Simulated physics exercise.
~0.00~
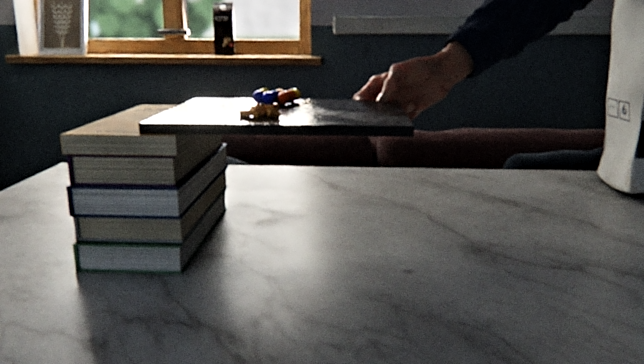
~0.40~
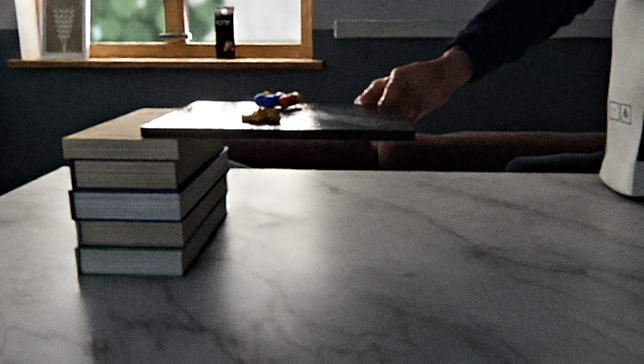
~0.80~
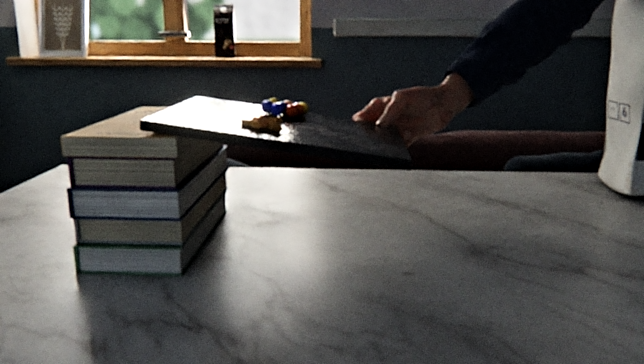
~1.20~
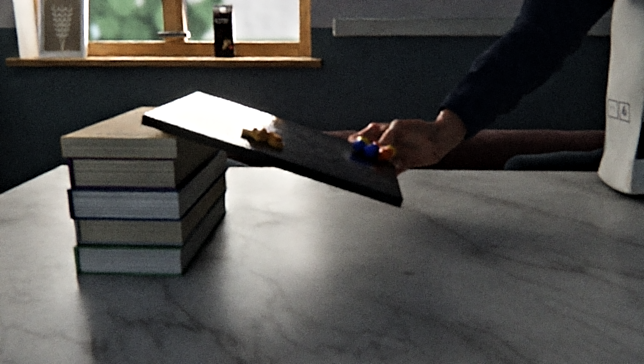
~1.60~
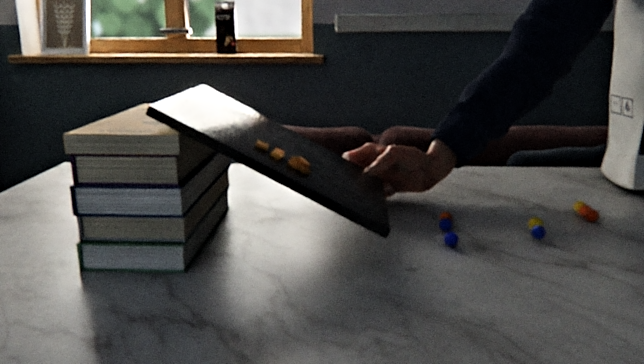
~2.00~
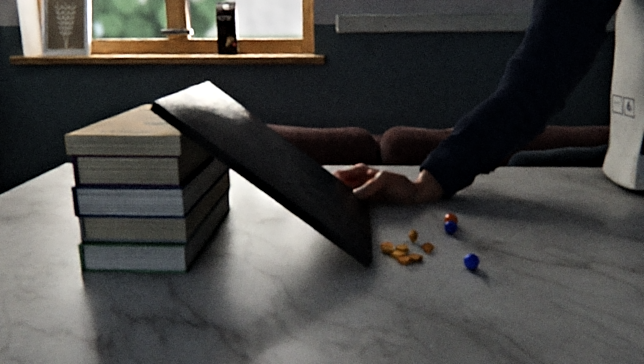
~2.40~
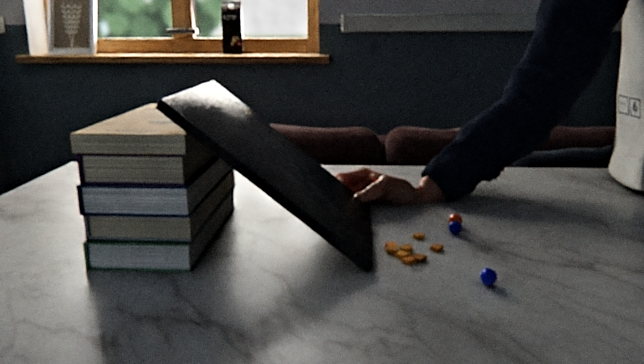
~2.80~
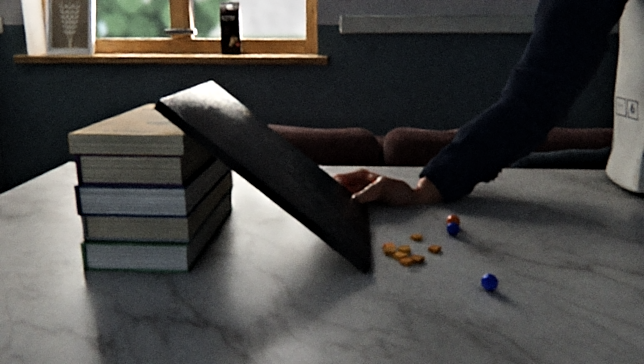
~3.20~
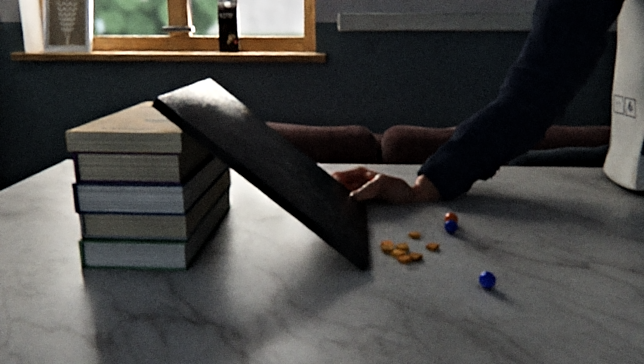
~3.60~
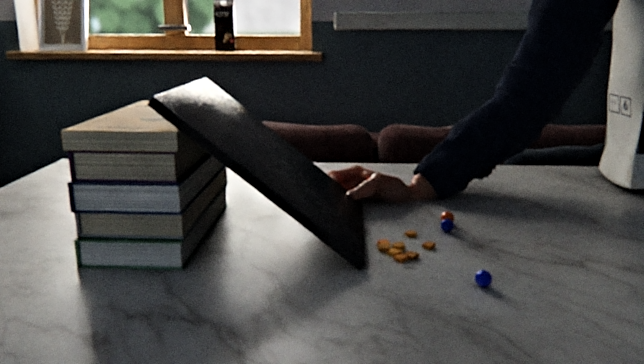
A hand lowers a board's end, and colourful balls roll farther than the sliding orange pieces.
